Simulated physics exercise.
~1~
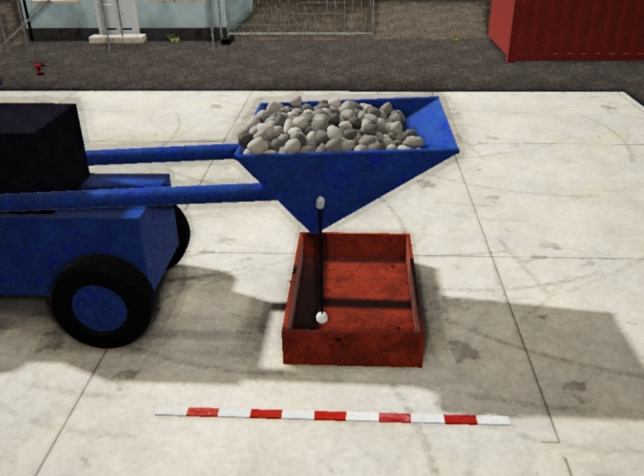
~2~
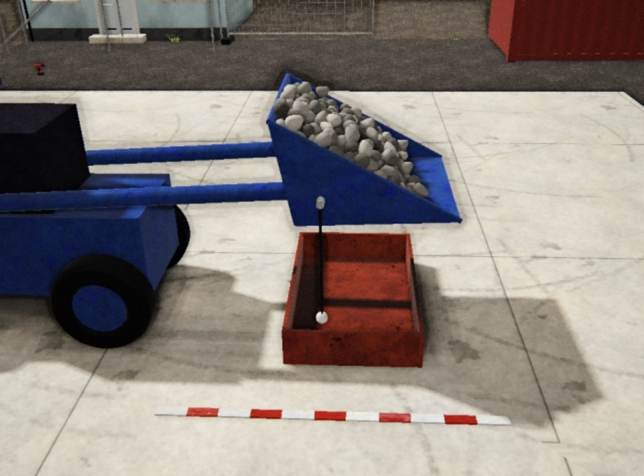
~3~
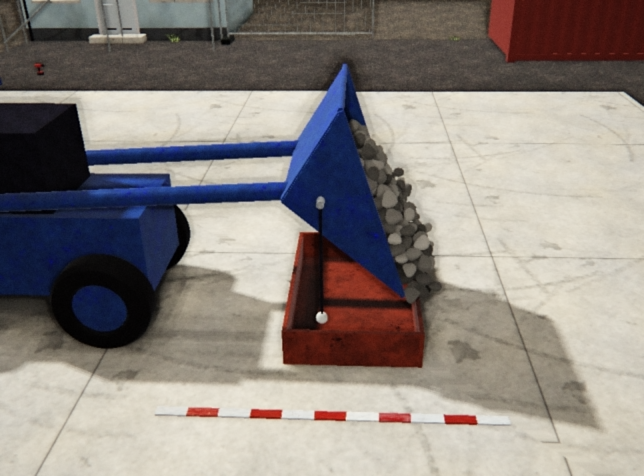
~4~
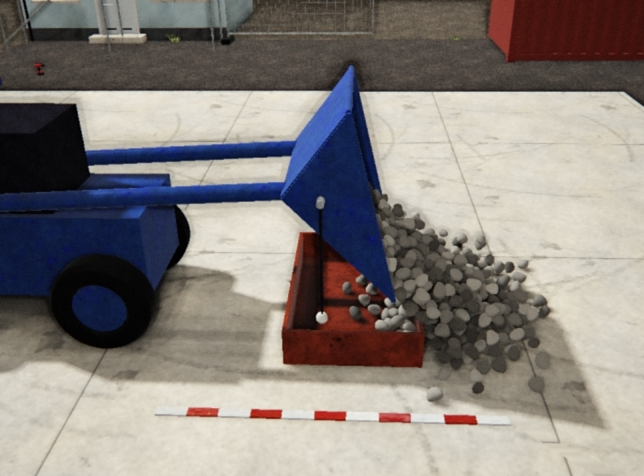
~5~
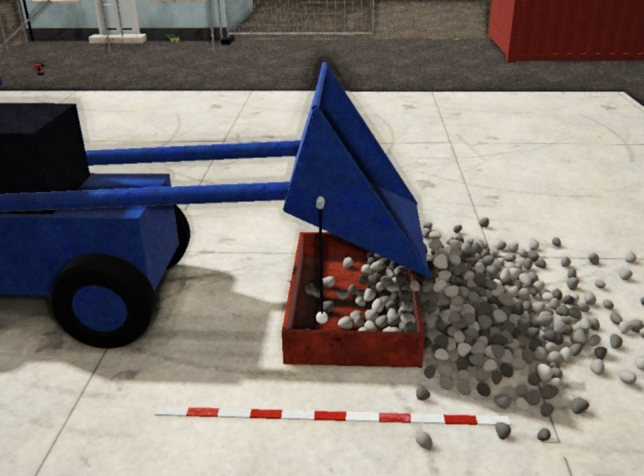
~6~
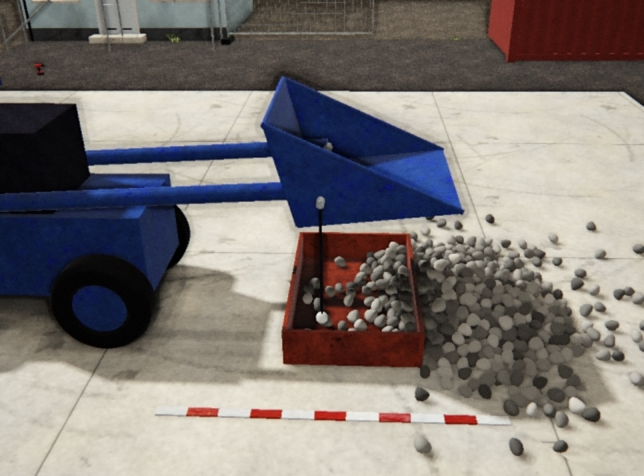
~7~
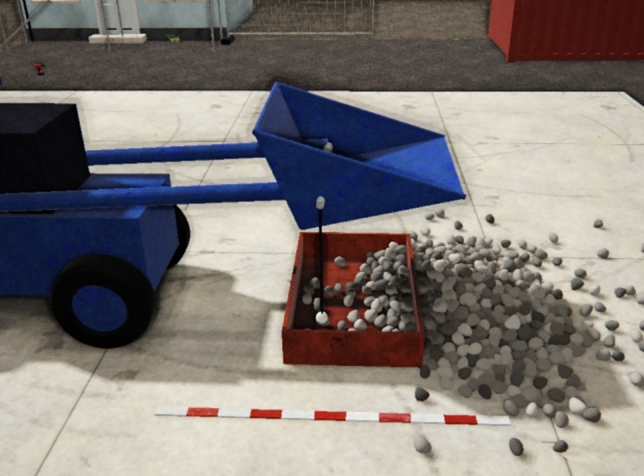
On a paved yard, a blue loader tipping grey cobbles mostly beyond a red bin, then levelling its nearly empty bucket.
